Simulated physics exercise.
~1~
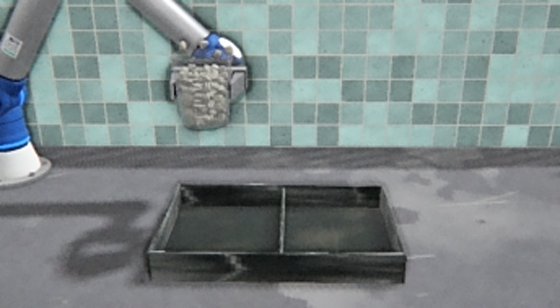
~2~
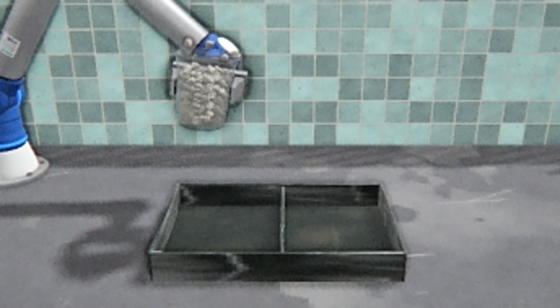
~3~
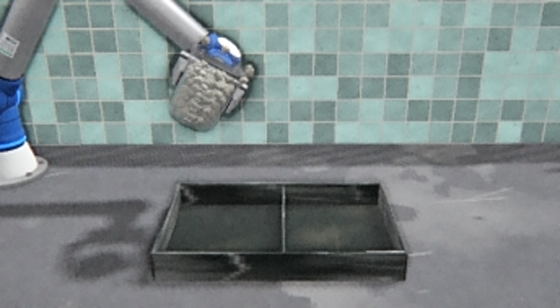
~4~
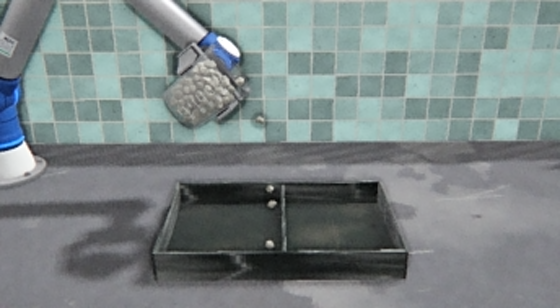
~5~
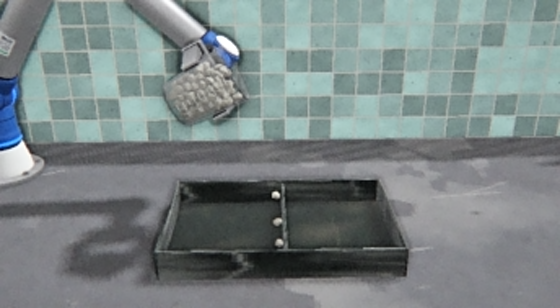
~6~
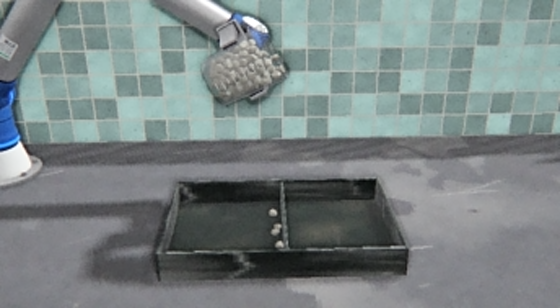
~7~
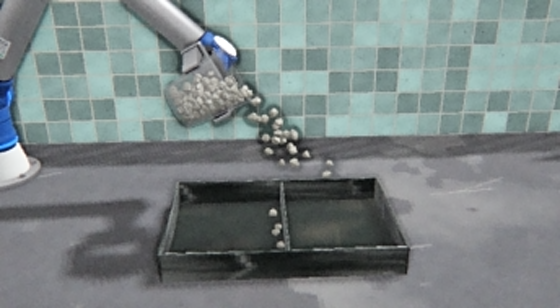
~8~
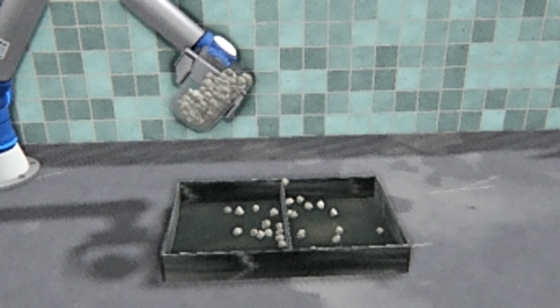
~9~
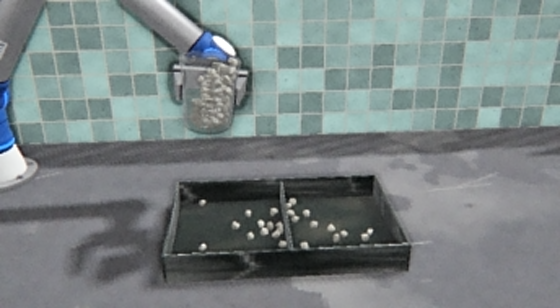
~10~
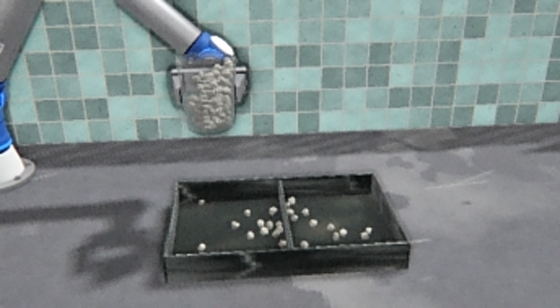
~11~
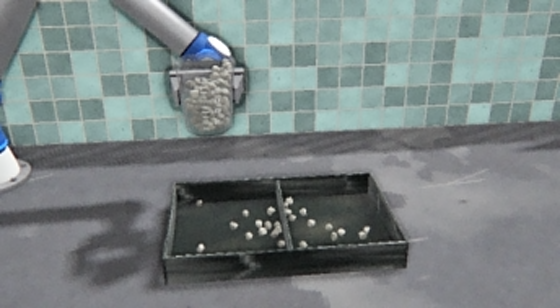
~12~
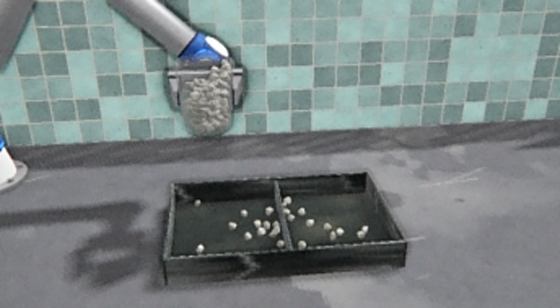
A robot arm tips a beaker, spills some pebbles across the divided tray, and rights it.
